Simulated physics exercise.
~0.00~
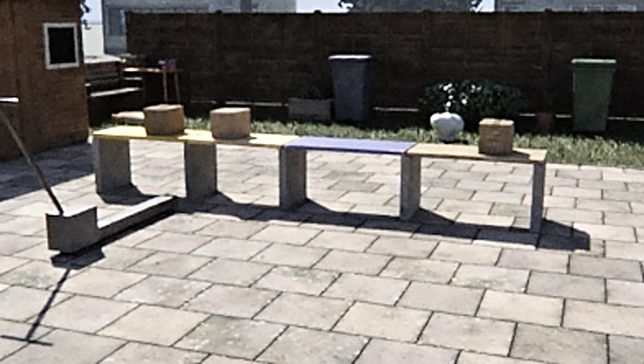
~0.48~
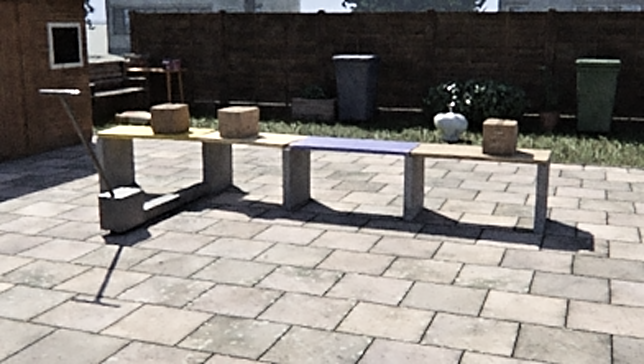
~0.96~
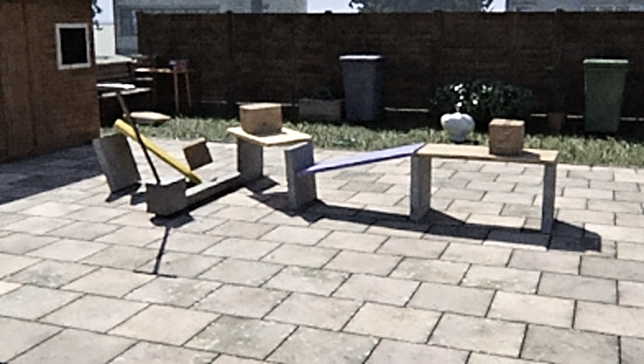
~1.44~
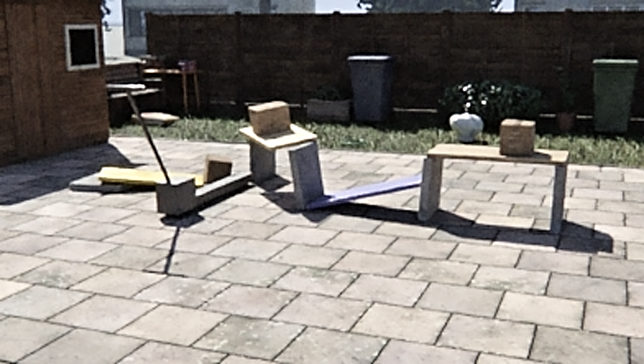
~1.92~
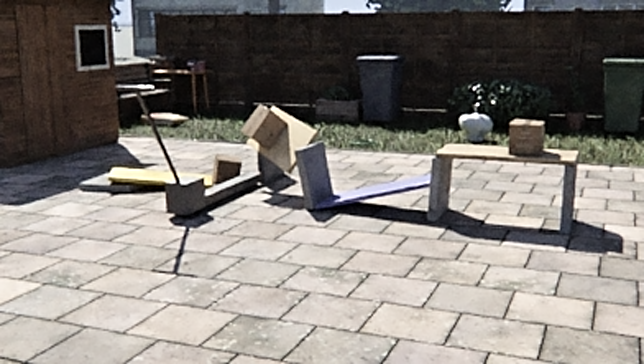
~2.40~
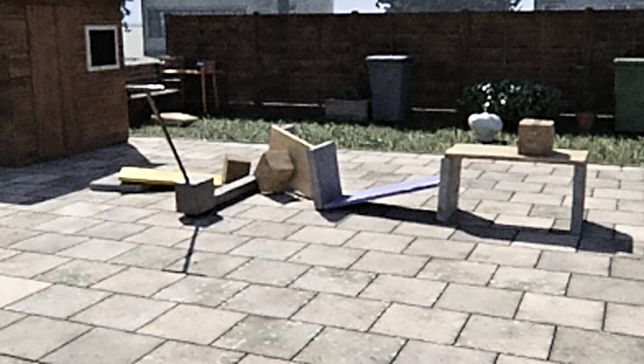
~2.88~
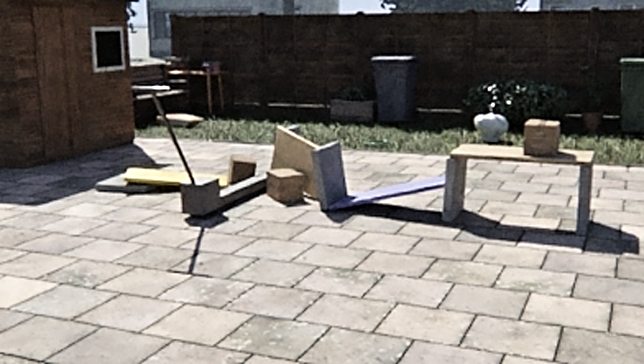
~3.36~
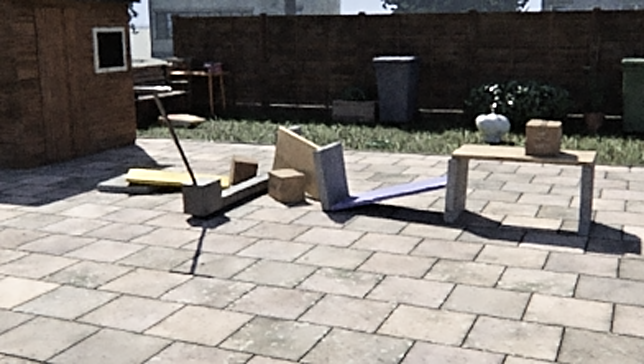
A narrow jack with an upright handle slides right across a sunlit paved yard, seen from slightly above, toward the left end of a low rack of boards on grey blocks. Tan boxes and a white vase stand near or on the boards, with a shed, dark fence and bins behind. The jack shoves the base, and the yellow board at the left tips and drops as blocks topple. The blue board's left end falls, leaving it slanting, and another board tilts, tumbling its box to the paving. The left side lies collapsed, while the right-hand section still stands with its box.
